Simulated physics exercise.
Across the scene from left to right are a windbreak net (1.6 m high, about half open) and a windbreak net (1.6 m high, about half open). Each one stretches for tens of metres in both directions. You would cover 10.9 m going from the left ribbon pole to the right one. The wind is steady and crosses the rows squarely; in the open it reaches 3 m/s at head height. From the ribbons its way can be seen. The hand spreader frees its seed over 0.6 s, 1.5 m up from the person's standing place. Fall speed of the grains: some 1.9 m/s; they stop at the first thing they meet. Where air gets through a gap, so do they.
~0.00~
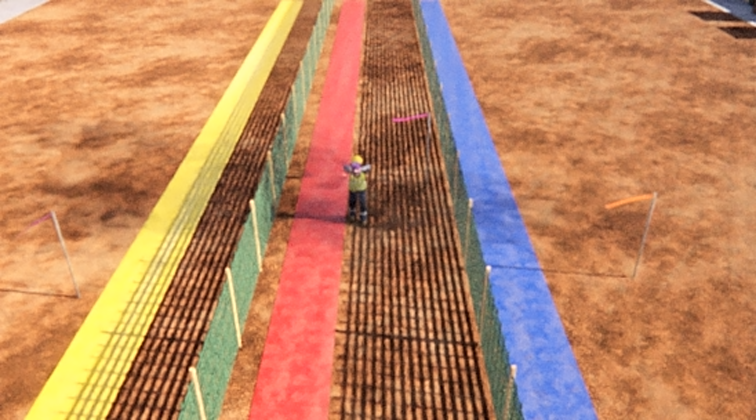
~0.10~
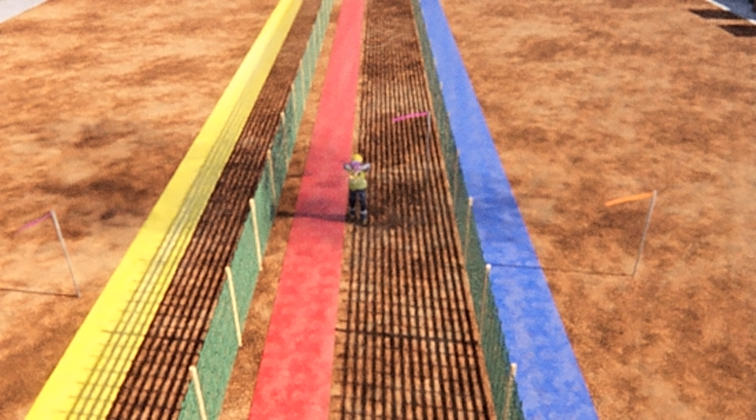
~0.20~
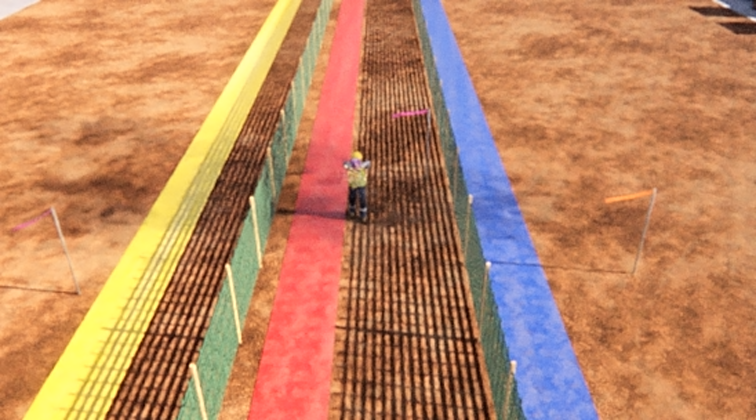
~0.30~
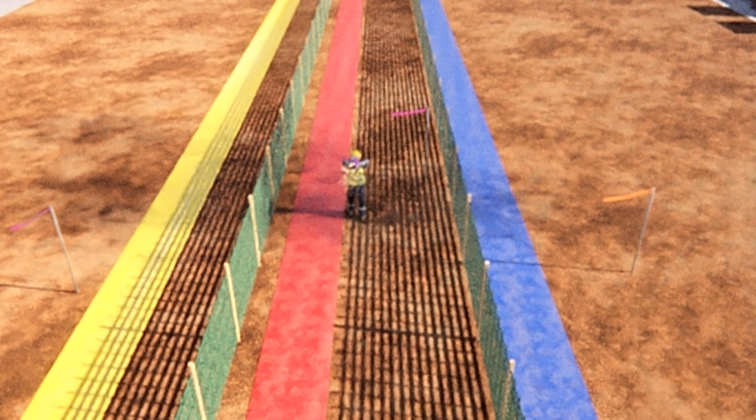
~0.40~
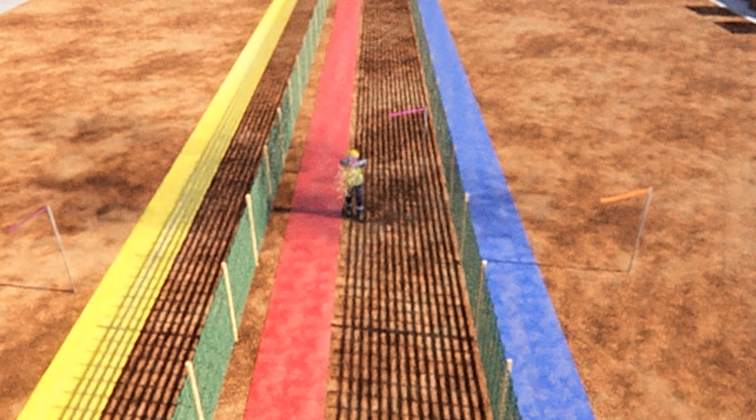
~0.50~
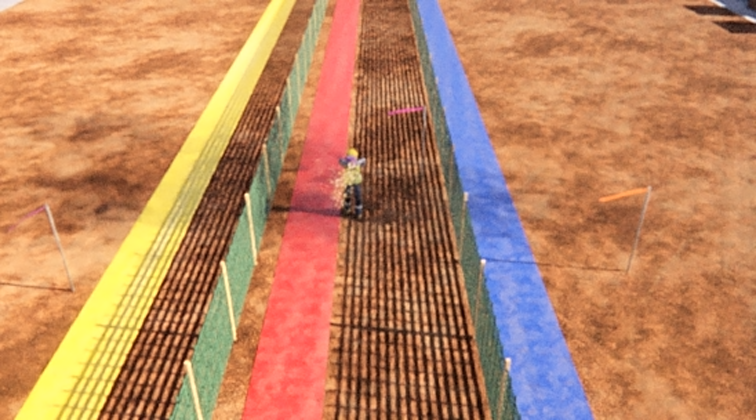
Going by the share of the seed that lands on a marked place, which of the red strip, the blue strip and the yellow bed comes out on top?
The biggest share falls on the red one.
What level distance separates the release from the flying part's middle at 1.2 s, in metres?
I'd put it at close to 0.5 metres.
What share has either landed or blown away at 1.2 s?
That comes to near 40 %.
After 1.2 s, 0 % lies on the blue strip, 33 % on the red strip and 0 % on the yellow bed; 38 % has touched down or left; the middle of what still flies is 0.4 m above the low ground, near (323, 212).
After 2.0 s, 0 % lies on the blue strip, 87 % on the red strip and 0 % on the yellow bed; 97 % has touched down or left.
After 3.5 s, 0 % lies on the blue strip, 88 % on the red strip and 0 % on the yellow bed; 100 % has touched down or left.
After 8.0 s, 0 % lies on the blue strip, 88 % on the red strip and 0 % on the yellow bed; 100 % has touched down or left.
After 45.0 s, 0 % lies on the blue strip, 88 % on the red strip and 0 % on the yellow bed; 100 % has touched down or left.
